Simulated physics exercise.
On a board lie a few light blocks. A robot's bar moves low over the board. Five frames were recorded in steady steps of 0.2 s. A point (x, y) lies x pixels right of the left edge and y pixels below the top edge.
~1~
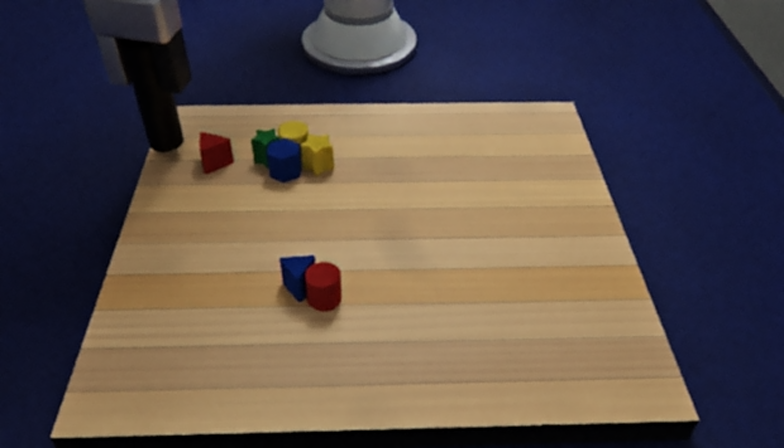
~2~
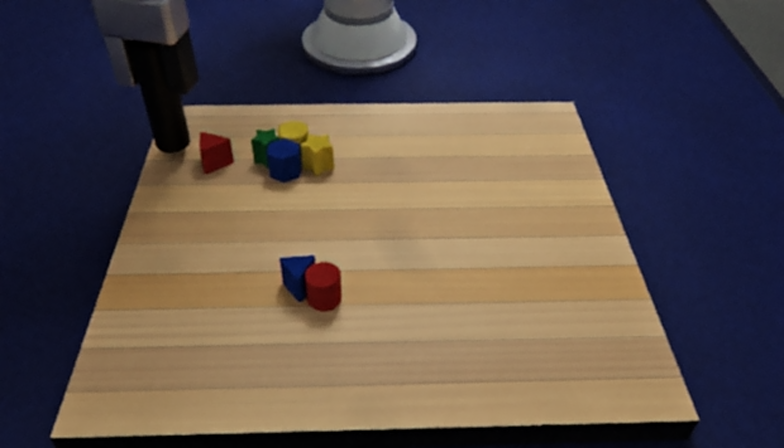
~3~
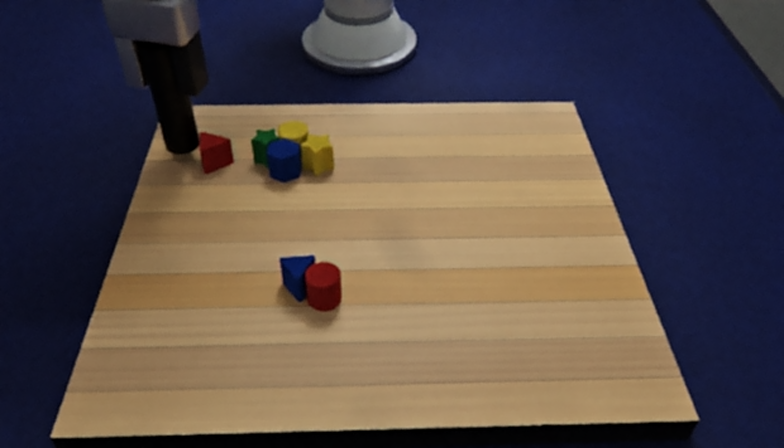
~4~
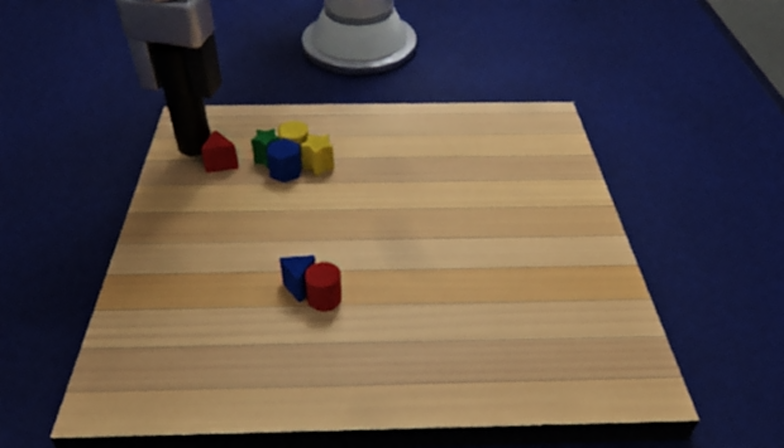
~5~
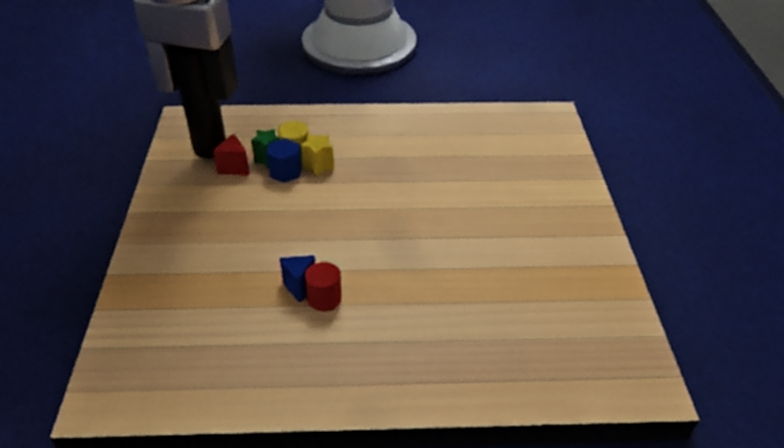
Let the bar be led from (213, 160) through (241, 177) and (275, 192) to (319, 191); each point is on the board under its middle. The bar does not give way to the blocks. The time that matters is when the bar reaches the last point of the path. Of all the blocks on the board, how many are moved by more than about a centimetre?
I expect one block to move.
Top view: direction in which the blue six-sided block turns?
Answer: Anticlockwise.
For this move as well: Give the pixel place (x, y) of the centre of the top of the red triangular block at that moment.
Final place: (340, 179).
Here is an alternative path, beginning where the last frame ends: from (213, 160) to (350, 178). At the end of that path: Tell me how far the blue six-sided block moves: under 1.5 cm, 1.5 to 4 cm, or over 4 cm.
Of the three bands, it's over 4 cm.
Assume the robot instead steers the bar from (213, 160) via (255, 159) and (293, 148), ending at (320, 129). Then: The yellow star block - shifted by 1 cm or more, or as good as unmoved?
Somewhere new.
What follows on the original path. One third of the way, bar (239, 166); red triangular block (263, 160), turned 15° anticlockwise.
Two thirds of the way, bar (274, 181); red triangular block (300, 173), turned 15° anticlockwise.
At the end, bar (318, 179); red triangular block (340, 179), turned 15° clockwise; blue six-sided block (287, 147), turned 20° anticlockwise; yellow star block in place.
